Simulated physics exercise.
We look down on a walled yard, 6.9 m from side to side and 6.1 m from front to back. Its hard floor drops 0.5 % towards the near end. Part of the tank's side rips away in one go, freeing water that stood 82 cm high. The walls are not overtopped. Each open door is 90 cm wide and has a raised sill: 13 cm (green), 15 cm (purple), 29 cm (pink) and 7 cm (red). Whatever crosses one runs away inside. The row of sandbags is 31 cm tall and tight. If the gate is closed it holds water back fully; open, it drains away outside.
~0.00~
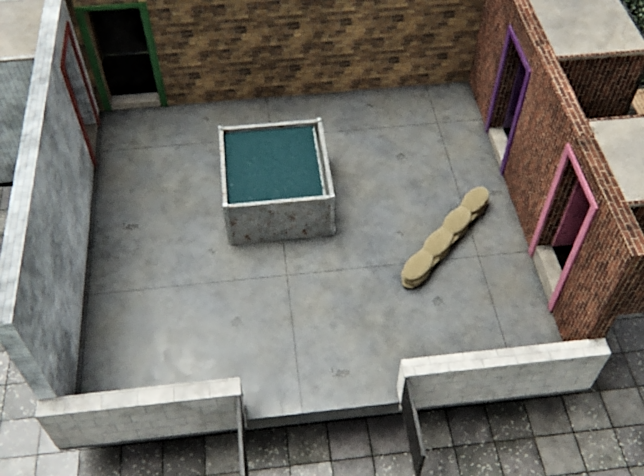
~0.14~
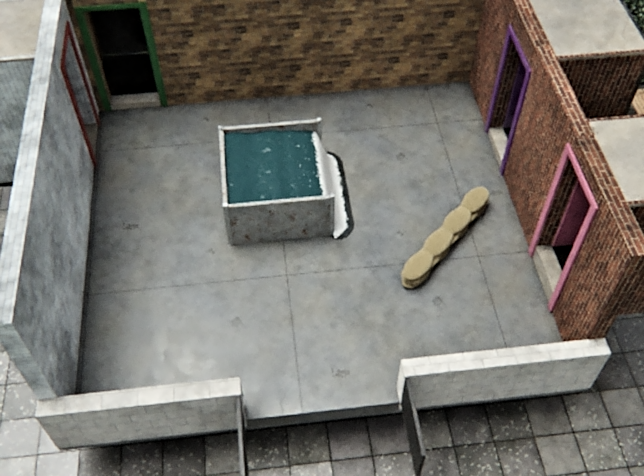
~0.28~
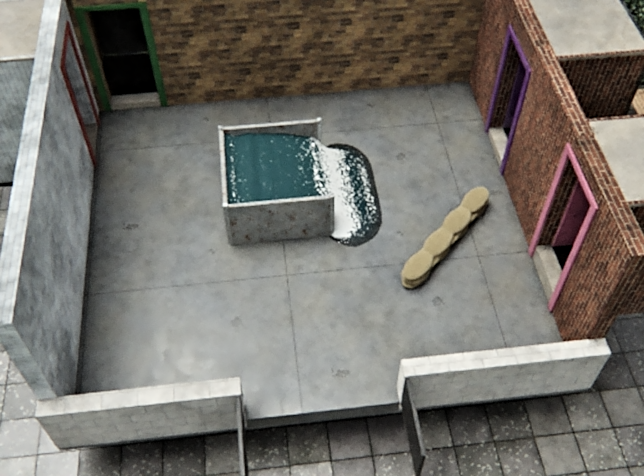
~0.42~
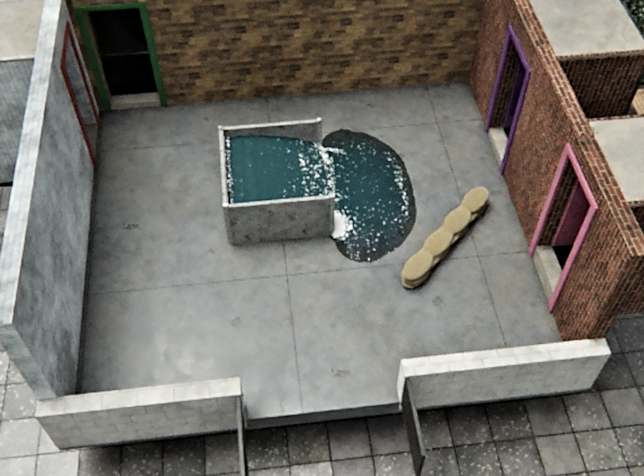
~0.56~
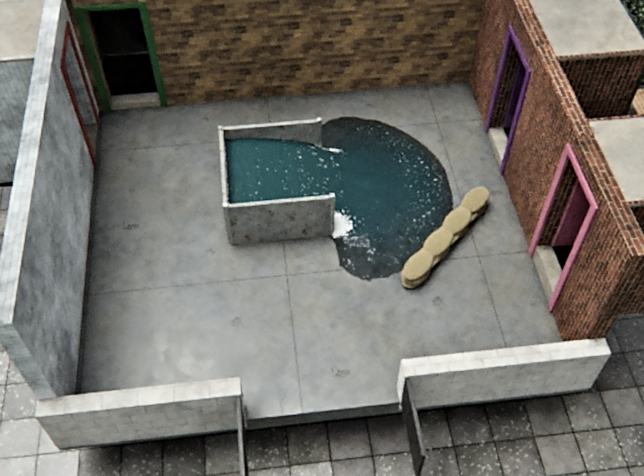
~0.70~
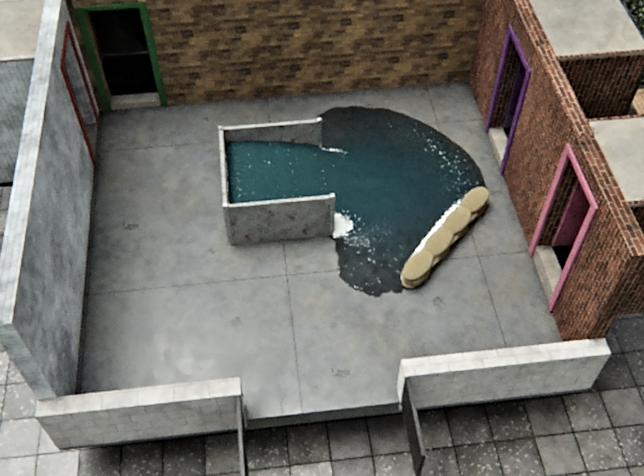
Dark green water burst out of the right side of a square concrete tank in a walled yard, fanned across the grey floor in a widening pool, and pressed up against a slanting row of sandbags.
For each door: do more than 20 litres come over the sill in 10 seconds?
Within that time: At the green door it keeps below the limit; at the purple door it exceeds the limit; at the pink door it stays under the limit; at the red door it passes the limit.
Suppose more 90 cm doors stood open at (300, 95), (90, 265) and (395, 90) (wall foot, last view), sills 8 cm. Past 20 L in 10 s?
In turn: Below, not over, above.
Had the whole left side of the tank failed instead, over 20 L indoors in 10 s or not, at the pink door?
Against that limit: Pink under.
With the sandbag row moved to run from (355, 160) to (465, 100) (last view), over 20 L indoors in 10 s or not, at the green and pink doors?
Against that limit: Green under, pink not over.
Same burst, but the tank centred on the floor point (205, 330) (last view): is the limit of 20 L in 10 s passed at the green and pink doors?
Against that limit: Green not over, pink under.
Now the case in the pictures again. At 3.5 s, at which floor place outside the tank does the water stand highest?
Around (468, 86).
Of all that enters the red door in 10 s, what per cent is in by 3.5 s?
Some 0 per cent by then.
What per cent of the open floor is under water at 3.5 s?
About 50 per cent.
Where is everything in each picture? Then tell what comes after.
The tank at (275, 165) is whole and still, 82 cm deep, in the first picture.
Water pours out at (324, 181) and has run 0.9 m, to a hidden place; typically 11 cm deep outside, 82 cm at the tank's back, in the second picture.
The front is at (345, 148), 1.2 m from the gap at (324, 185); 1.5 m2 of floor is under water; 76 cm left at the back of the tank, in the third picture.
The front is at (368, 138), 1.5 m from the gap at (324, 186); 3.1 m2 of floor is under water; 70 cm left at the back of the tank, in the fourth picture.
The front is at (448, 202), 2.1 m from the gap at (324, 186); 5.3 m2 of floor is under water; 67 cm left at the back of the tank, in the fifth picture.
Water pours out at (324, 187) and has run 2.6 m, to (473, 167); typically 8 cm deep outside, 61 cm at the tank's back, in the sixth picture.
After 1.4 s water covers 25 % of the floor and is deepest (44 cm) near (496, 162); green door not reached, purple door 38 cm at the sill, 58 L in, pink door not reached, red door not reached.
After 2.2 s water covers 35 % of the floor and is deepest (43 cm) near (468, 86); green door not reached, purple door 35 cm at the sill, 191 L in, pink door 2 cm at the sill, 0 L in, red door not reached.
After 3.5 s water covers 50 % of the floor and is deepest (29 cm) near (468, 86); green door not reached, purple door 19 cm at the sill, 268 L in, pink door 3 cm at the sill, 0 L in, red door not reached.
After 6.0 s water covers 70 % of the floor and is deepest (16 cm) near (96, 152); green door 3 cm at the sill, 0 L in, purple door 9 cm at the sill, 276 L in, pink door 2 cm at the sill, 0 L in, red door 16 cm at the sill, 11 L in.
After 10.0 s water covers 90 % of the floor and is deepest (11 cm) near (74, 422); green door 7 cm at the sill, 0 L in, purple door 4 cm at the sill, 277 L in, pink door 2 cm at the sill, 0 L in, red door 7 cm at the sill, 69 L in.
